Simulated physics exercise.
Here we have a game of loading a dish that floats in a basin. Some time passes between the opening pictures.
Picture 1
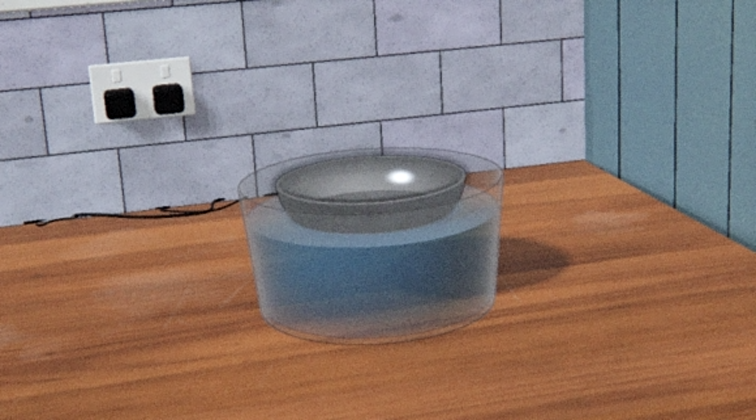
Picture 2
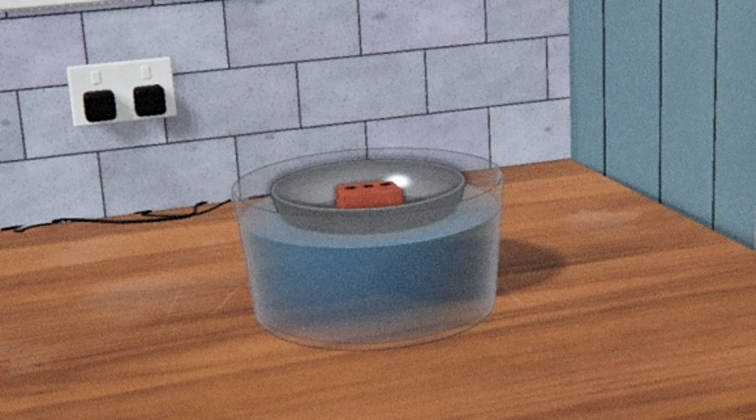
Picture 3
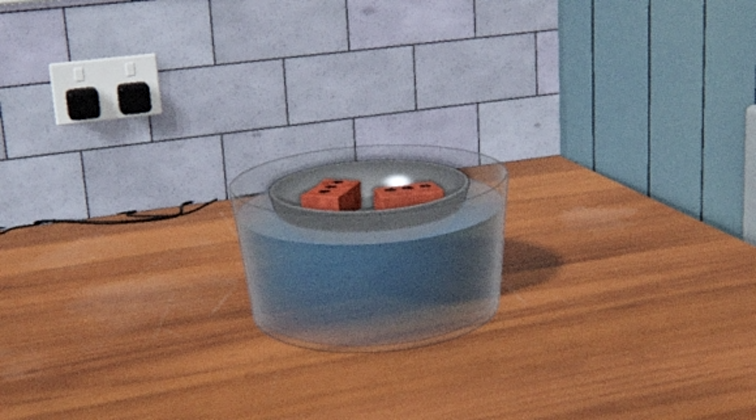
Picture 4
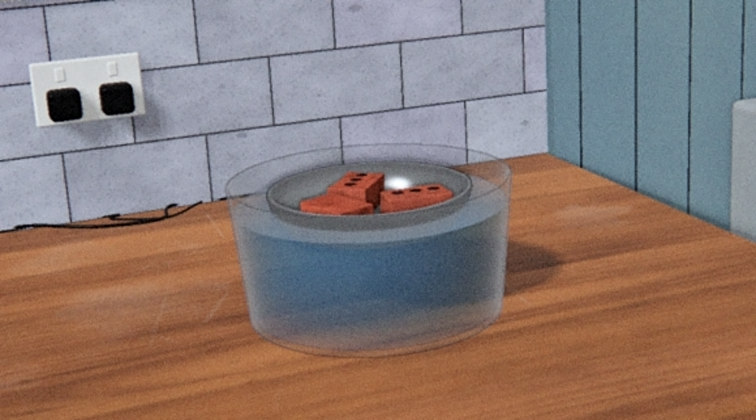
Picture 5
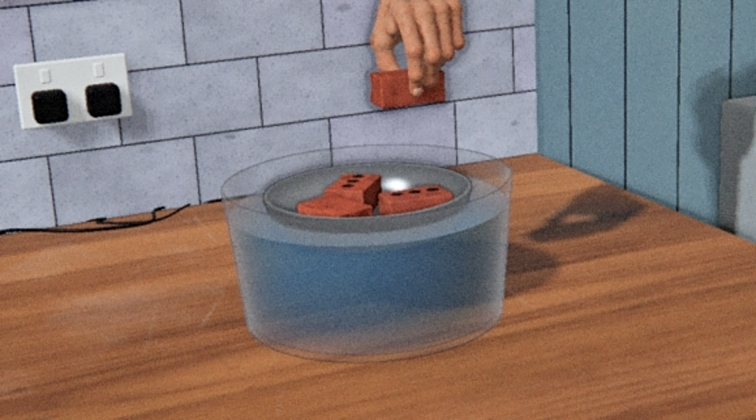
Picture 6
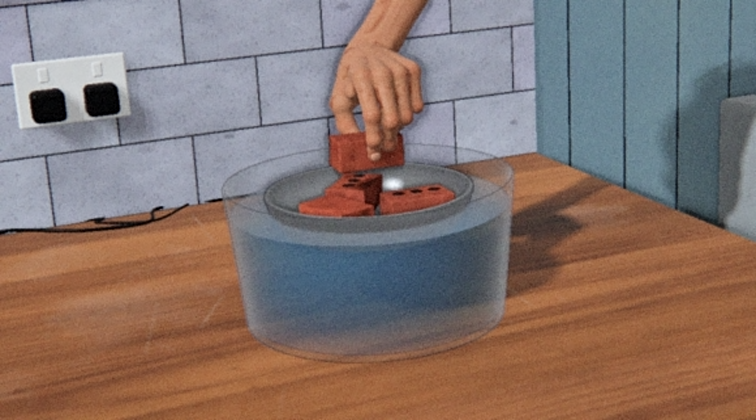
On a wooden kitchen worktop, a grey dish floating in a clear basin sinks lower as bricks collect, a hand lowering another above it.
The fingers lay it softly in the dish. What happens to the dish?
As it turns out, it carries it.
A moment on, the piece of brick is in and the dish dips.
Further on, it steadies; about a fifth of its side above the surface.
When it is over, the dish floats; about a fifth of its side above the surface.
